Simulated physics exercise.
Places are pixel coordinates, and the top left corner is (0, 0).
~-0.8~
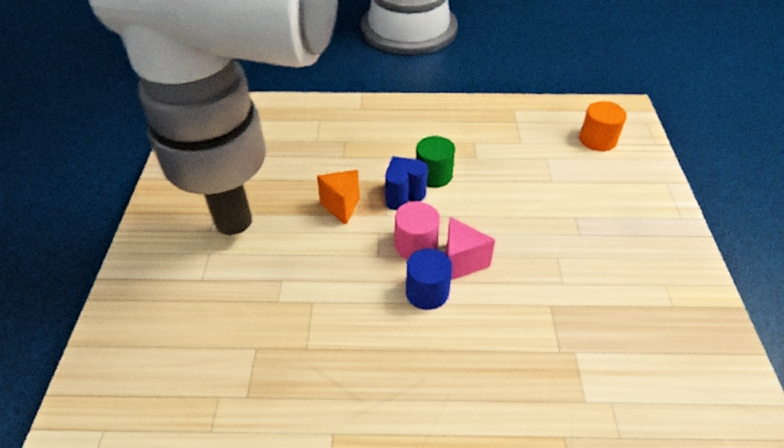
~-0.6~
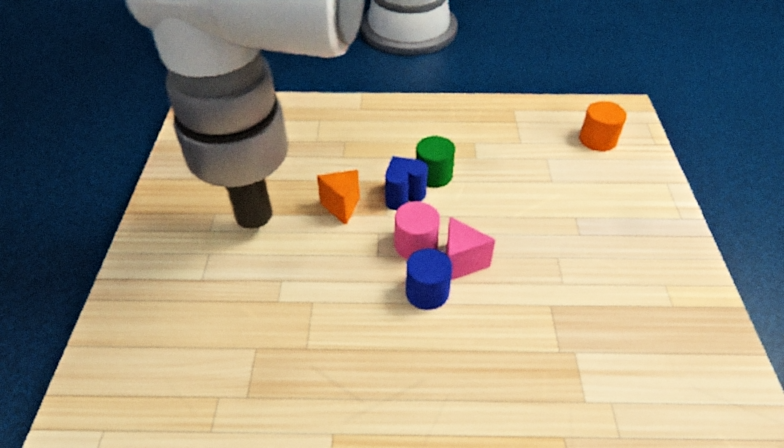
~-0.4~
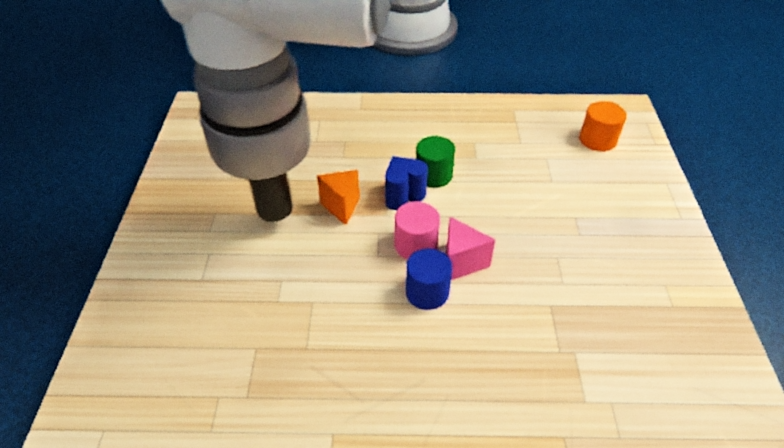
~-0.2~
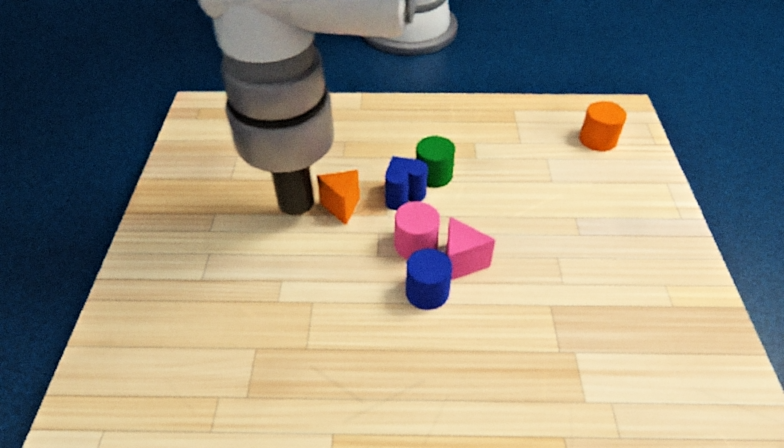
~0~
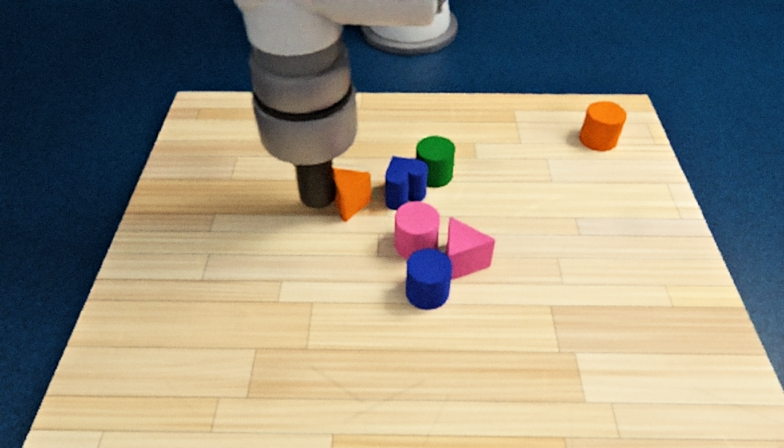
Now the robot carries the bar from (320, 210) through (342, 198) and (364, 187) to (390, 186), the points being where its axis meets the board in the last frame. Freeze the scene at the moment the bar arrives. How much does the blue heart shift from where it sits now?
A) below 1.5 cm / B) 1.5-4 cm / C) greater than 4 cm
(B)
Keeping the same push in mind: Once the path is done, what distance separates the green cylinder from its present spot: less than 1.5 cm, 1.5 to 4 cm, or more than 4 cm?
Less than 1.5 cm.
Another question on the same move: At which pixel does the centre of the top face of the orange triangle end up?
By then it is at (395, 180).
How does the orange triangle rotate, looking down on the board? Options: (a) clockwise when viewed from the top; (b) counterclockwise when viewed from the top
Option a.
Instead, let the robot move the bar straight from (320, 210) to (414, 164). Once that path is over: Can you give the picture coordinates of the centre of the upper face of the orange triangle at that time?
Its top face will be centred at roughly (388, 176).
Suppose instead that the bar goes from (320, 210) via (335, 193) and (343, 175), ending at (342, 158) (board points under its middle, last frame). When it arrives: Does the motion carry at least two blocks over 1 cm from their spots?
No
What follows on the original path. Halfway along, bar (352, 177); orange triangle (382, 172), turned 65° clockwise; blue heart (414, 171), turned 30° anticlockwise.
At the end, bar (390, 171); orange triangle (395, 180), turned 80° clockwise; blue heart (425, 172), turned 15° anticlockwise; green cylinder not moved.
